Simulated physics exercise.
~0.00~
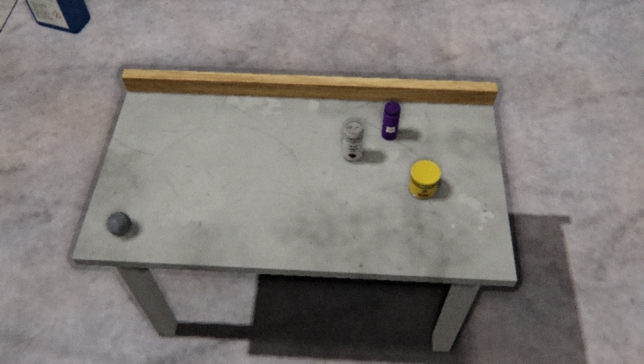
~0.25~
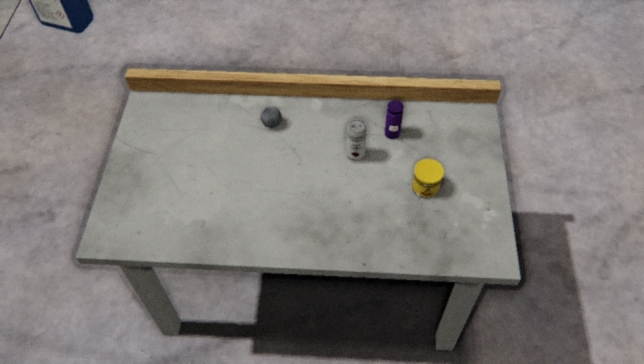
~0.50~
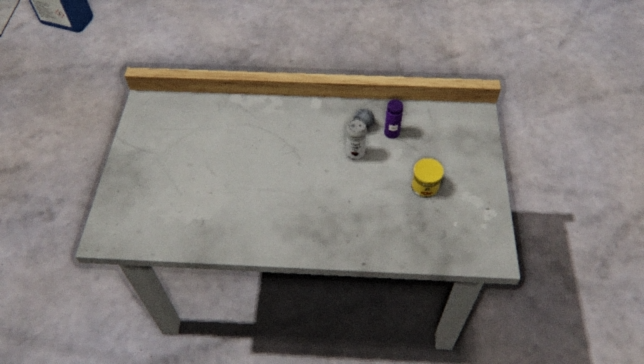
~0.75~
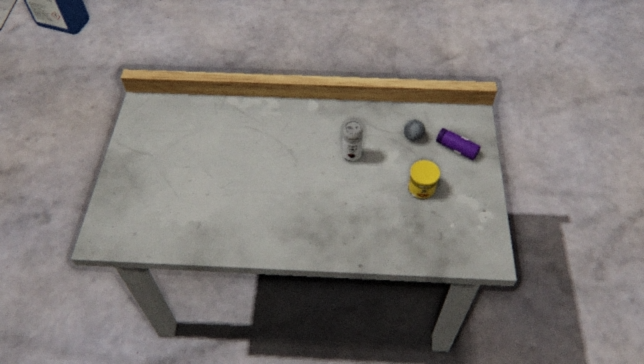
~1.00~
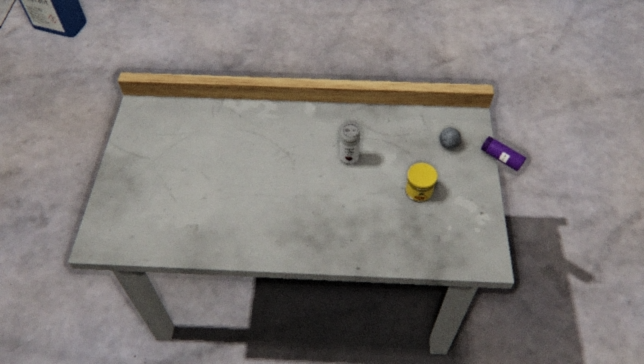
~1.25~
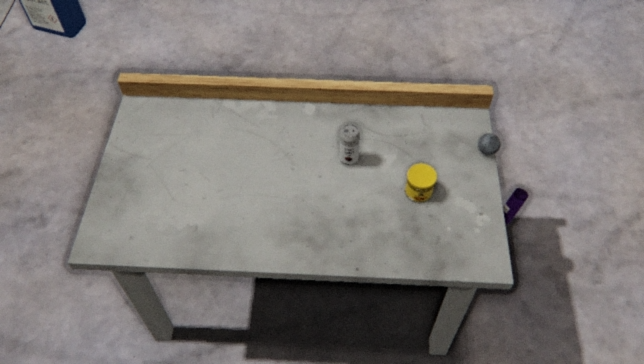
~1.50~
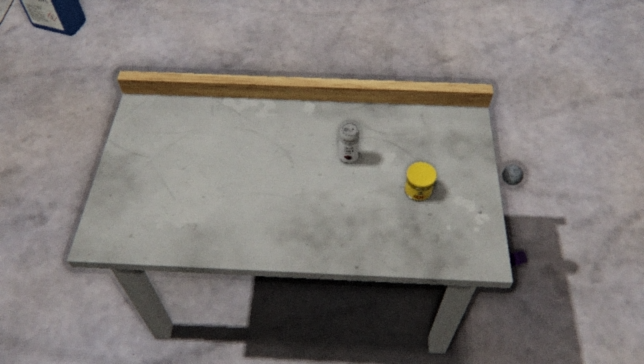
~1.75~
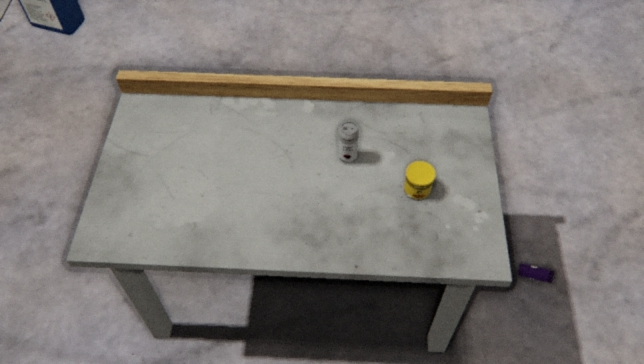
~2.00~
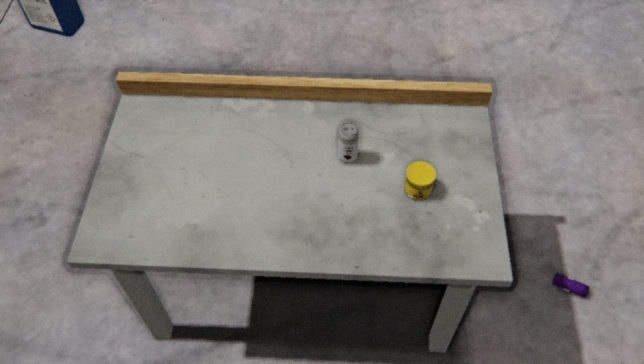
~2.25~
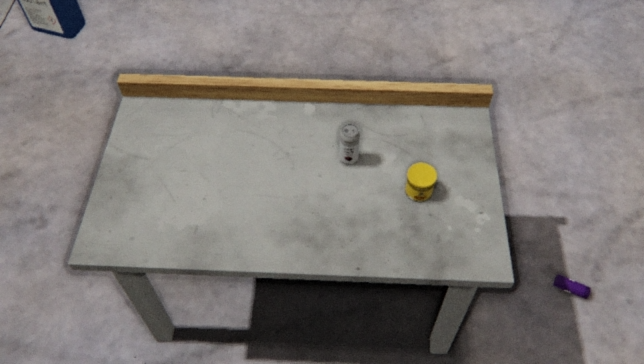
A grey table with a wooden rail along its far edge stands on a mottled stone-like floor, seen from above by a slightly swaying camera. A white can, an upright purple shaker and a yellow tin sit on the right half, while a grey ball is near the front left corner. The ball rolls diagonally to the rail, then travels right, passing behind the can. It knocks the shaker over, and both move right and drop off the right edge. The shaker ends lying on the floor, the ball is out of sight, and the can and tin remain in place.
